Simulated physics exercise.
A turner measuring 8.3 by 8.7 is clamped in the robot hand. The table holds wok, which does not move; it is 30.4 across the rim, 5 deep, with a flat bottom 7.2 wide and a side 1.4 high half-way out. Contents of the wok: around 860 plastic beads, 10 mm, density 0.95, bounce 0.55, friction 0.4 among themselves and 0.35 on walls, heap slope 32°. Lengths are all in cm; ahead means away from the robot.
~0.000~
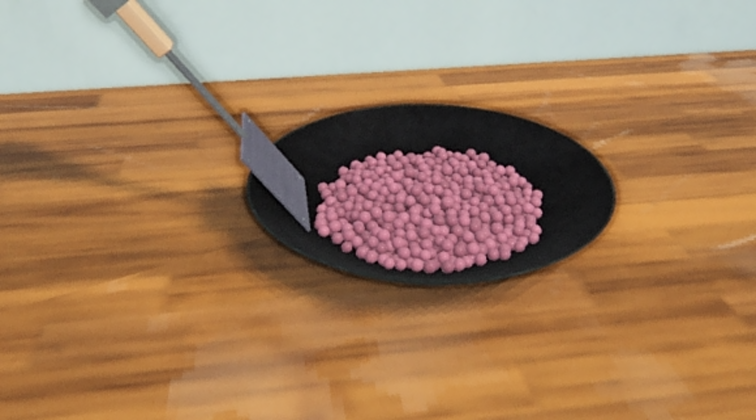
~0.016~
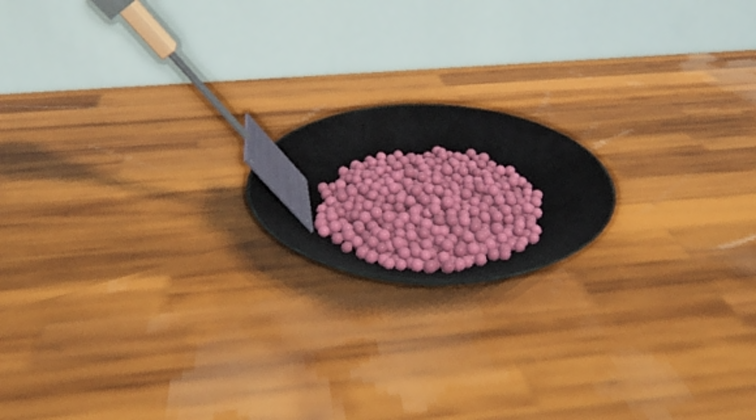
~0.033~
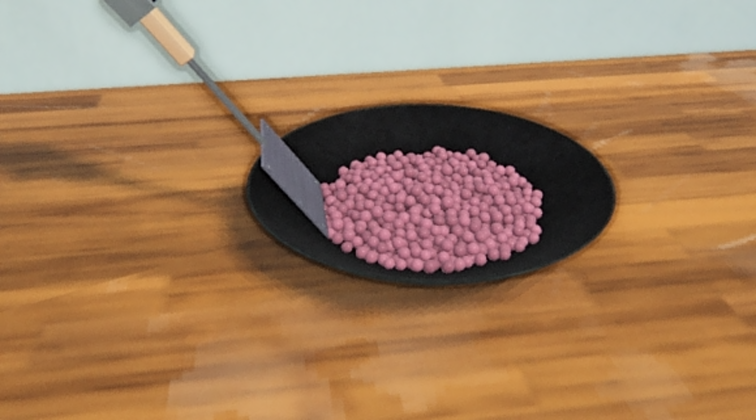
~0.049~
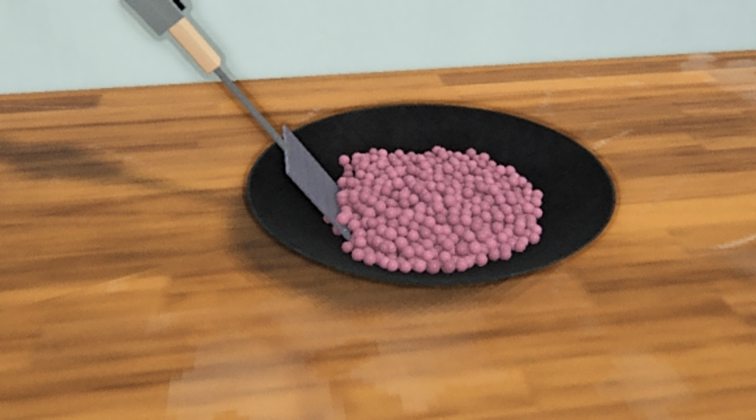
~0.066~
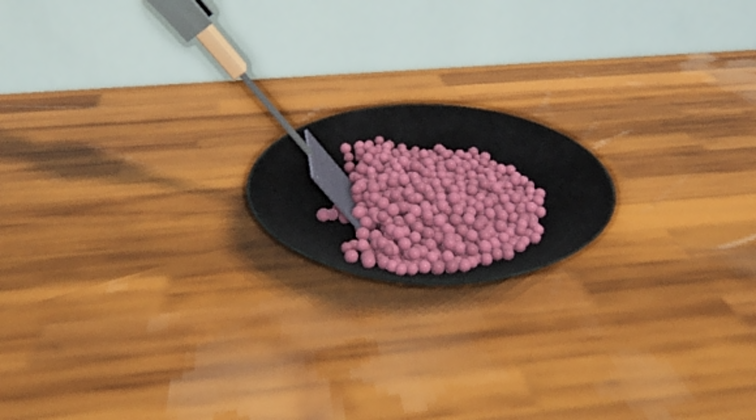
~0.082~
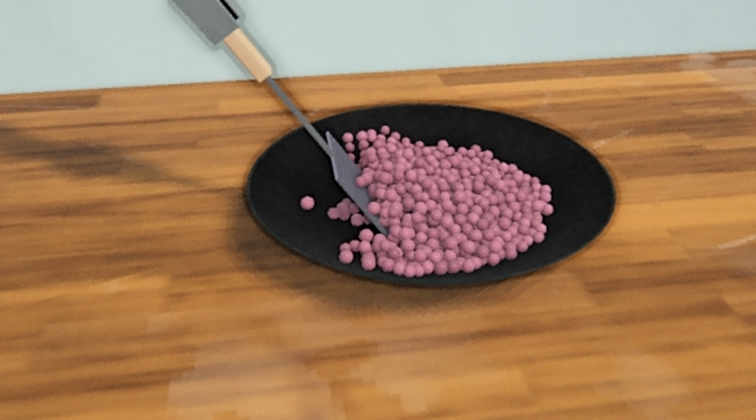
A spatula pushed into a pile of pink beads in a black wok, moving rightward from the left edge and heaping them higher while a few slipped behind the blade.
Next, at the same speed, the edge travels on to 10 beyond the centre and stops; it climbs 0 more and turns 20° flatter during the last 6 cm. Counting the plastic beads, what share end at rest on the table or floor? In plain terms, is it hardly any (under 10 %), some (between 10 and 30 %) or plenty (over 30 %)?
Plenty - over 30 %.
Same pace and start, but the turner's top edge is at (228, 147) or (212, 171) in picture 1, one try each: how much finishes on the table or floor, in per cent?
Some 35 and 25 per cent.
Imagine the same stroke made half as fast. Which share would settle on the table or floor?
Then about 20 per cent.
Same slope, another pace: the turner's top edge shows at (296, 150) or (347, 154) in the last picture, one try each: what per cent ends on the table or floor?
That comes to some 25 and some 45 percent, in that order.
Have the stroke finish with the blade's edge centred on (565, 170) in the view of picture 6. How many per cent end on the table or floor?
I'd estimate about 50 per cent.
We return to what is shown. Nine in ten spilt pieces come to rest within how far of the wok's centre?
That works out to near 50 cm.
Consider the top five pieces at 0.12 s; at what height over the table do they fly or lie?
I'd say close to 7 cm on average.
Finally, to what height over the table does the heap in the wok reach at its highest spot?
Close to 6.0 centimetres high.
By 0.12 s, sloping 56°, highest piece 7 above the table; 855 in the wok.
By 0.16 s, sloping 51°, highest piece 9 above the table; 854 in the wok, 1 on the blade or in flight.
By 0.38 s, sloping 36°, highest piece 6 above the table; 522 in the wok, 310 on the table or floor, 23 on the blade or in flight.
By 1.43 s, sloping 36°, highest piece 6 above the table; 522 in the wok, 333 on the table or floor.
Final count, 522 in the wok, 333 on the table or floor. That is 39 % on the table or floor.
